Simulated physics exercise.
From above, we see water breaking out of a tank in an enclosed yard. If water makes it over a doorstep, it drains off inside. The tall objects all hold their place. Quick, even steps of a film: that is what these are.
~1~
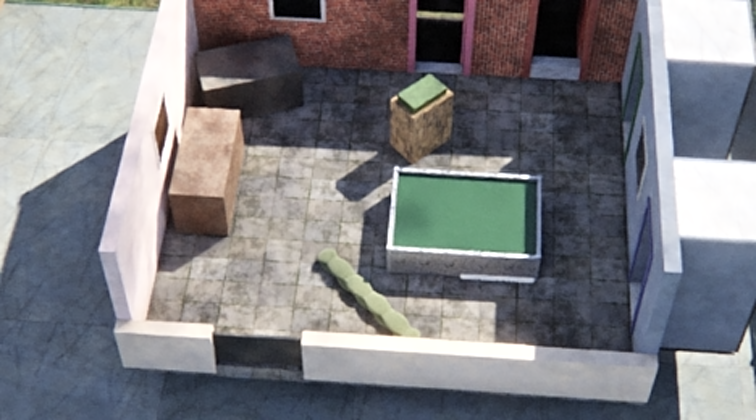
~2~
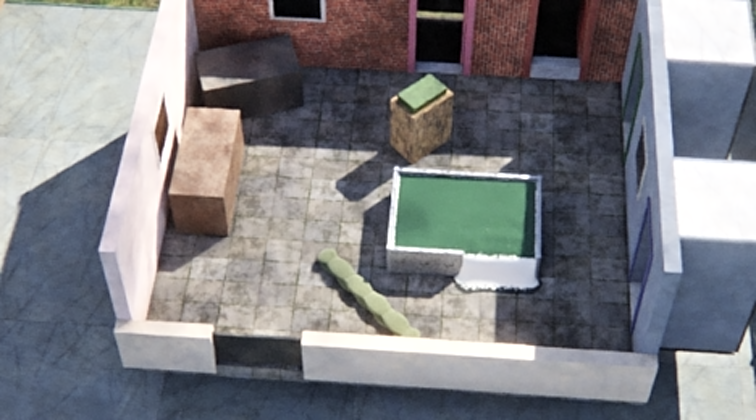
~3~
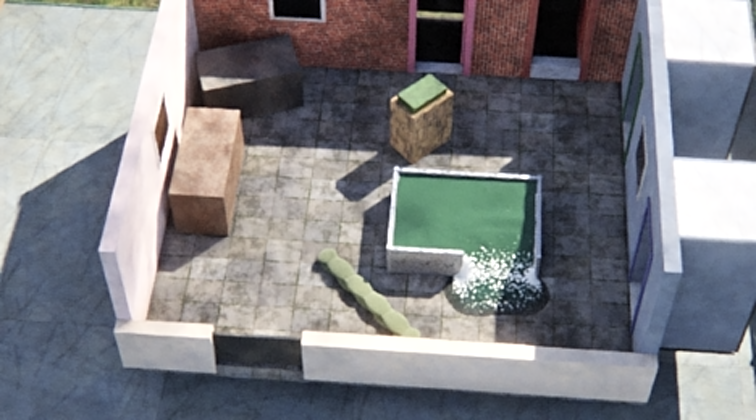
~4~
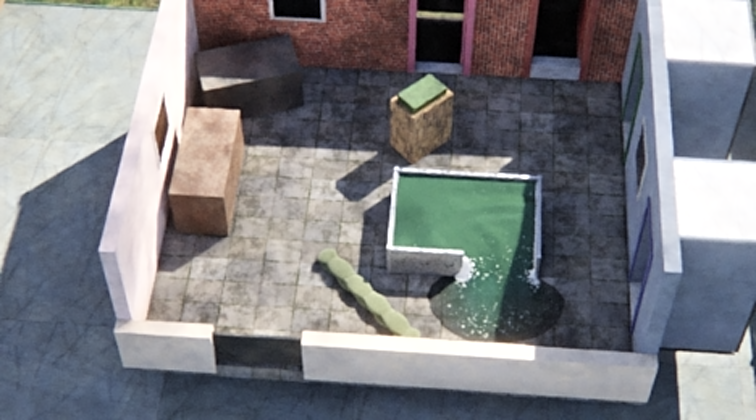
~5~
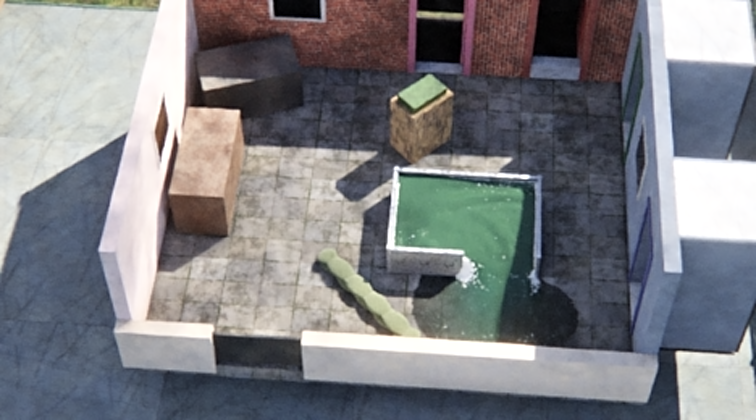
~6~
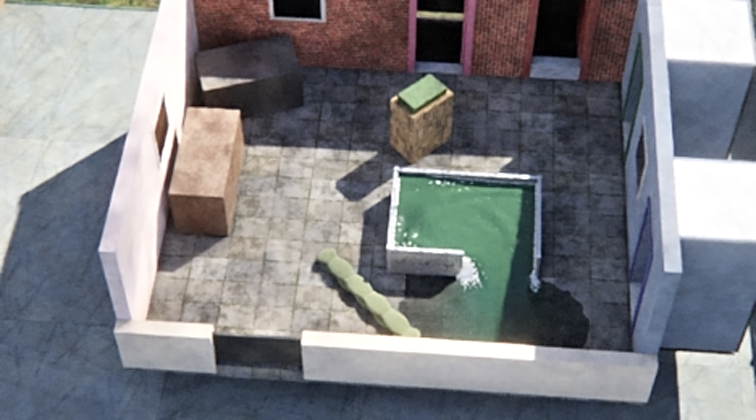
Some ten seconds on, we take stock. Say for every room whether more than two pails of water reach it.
The red door: Two or fewer reach it. The blue door: More than two reach it. The green door: Two or fewer reach it. The pink door: Two or fewer reach it.
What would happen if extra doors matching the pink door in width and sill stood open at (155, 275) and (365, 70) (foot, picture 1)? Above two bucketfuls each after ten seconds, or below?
Tops it; comes up short.
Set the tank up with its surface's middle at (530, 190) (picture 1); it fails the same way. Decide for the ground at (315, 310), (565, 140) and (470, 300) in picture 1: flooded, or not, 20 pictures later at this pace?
Readings in order: Flood; no flood; flood.
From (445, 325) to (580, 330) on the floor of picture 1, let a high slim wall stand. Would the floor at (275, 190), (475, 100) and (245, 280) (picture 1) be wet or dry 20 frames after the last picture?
Taking the points in the order given, they are inundated, high and dry and high and dry.
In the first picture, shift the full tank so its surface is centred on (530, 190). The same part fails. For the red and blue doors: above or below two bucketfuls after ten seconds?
In short: The red one is under, the blue one is over.
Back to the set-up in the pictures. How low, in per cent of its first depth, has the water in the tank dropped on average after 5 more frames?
I'd put it at some 68 per cent.
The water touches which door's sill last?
Answer - the pink-painted one.
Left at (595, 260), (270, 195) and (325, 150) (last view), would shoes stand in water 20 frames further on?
The three points read soaked through, clear and clear.
A moment on, water covers 15 % of the floor; the red door not reached, the blue door not reached, the green door not reached, the pink door not reached.
Next, water covers 20 % of the floor; the red door not reached, the blue door wet at the sill, nothing in, the green door not reached, the pink door not reached.
Then, water covers 45 % of the floor; the red door not reached, the blue door over two buckets in, the green door not reached, the pink door not reached.
Later, water covers 70 % of the floor; the red door wet at the sill, nothing in, the blue door far over two buckets in, the green door wet at the sill, nothing in, the pink door wet at the sill, nothing in.
In the end, water covers 90 % of the floor; the red door wet at the sill, nothing in, the blue door far over two buckets in, the green door under two buckets in, the pink door wet at the sill, nothing in.
